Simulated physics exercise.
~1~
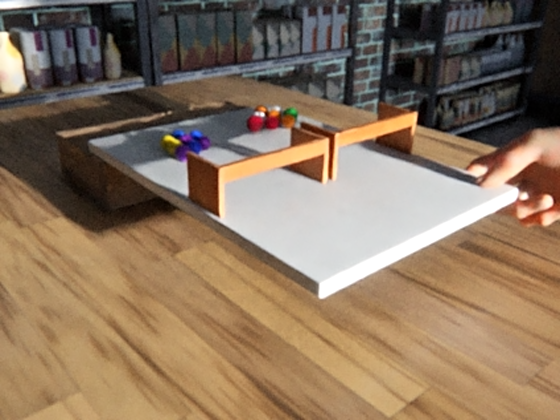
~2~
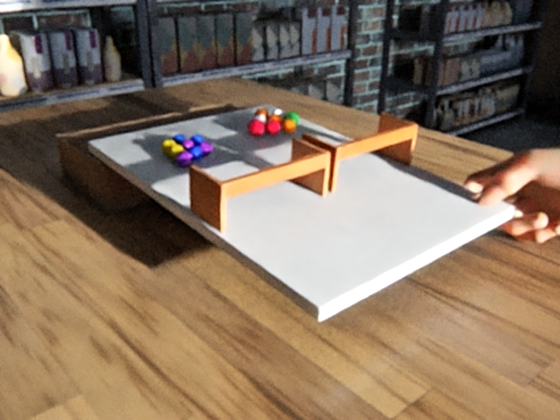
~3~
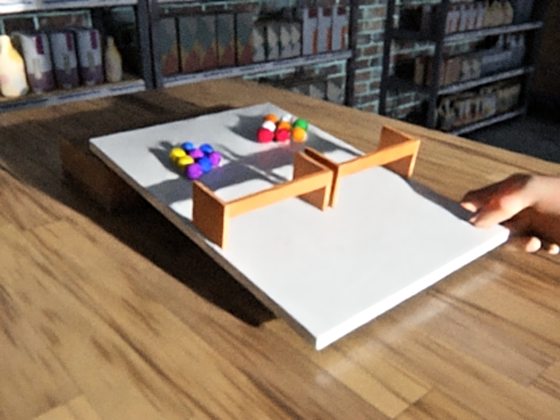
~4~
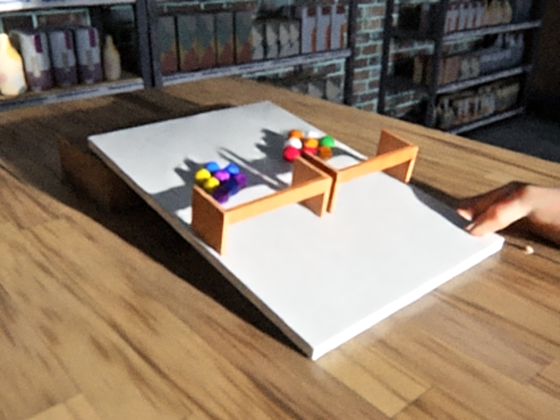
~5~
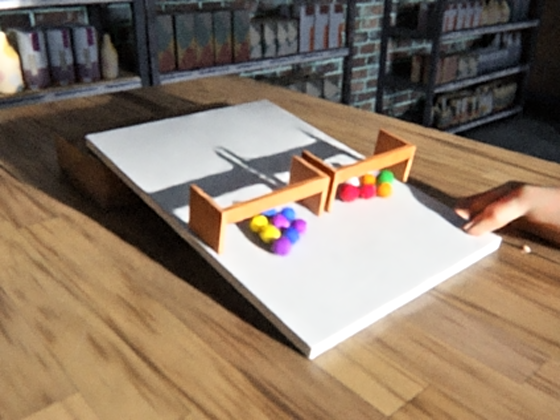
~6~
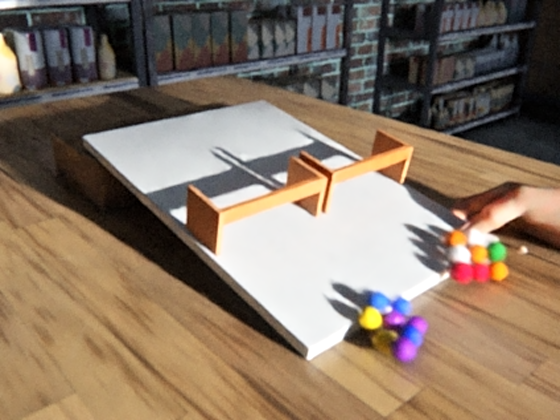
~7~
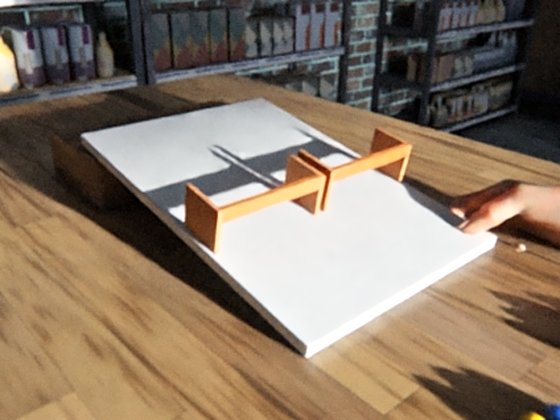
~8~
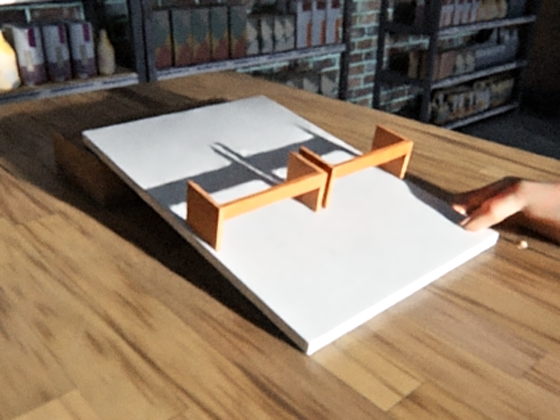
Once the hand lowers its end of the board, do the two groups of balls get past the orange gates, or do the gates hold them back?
Both groups get past the orange gates. They roll down the board, onto the table and out of view.
On a wooden table, a hand lowers one end of a white board, and colourful balls roll under orange gates and out of view.
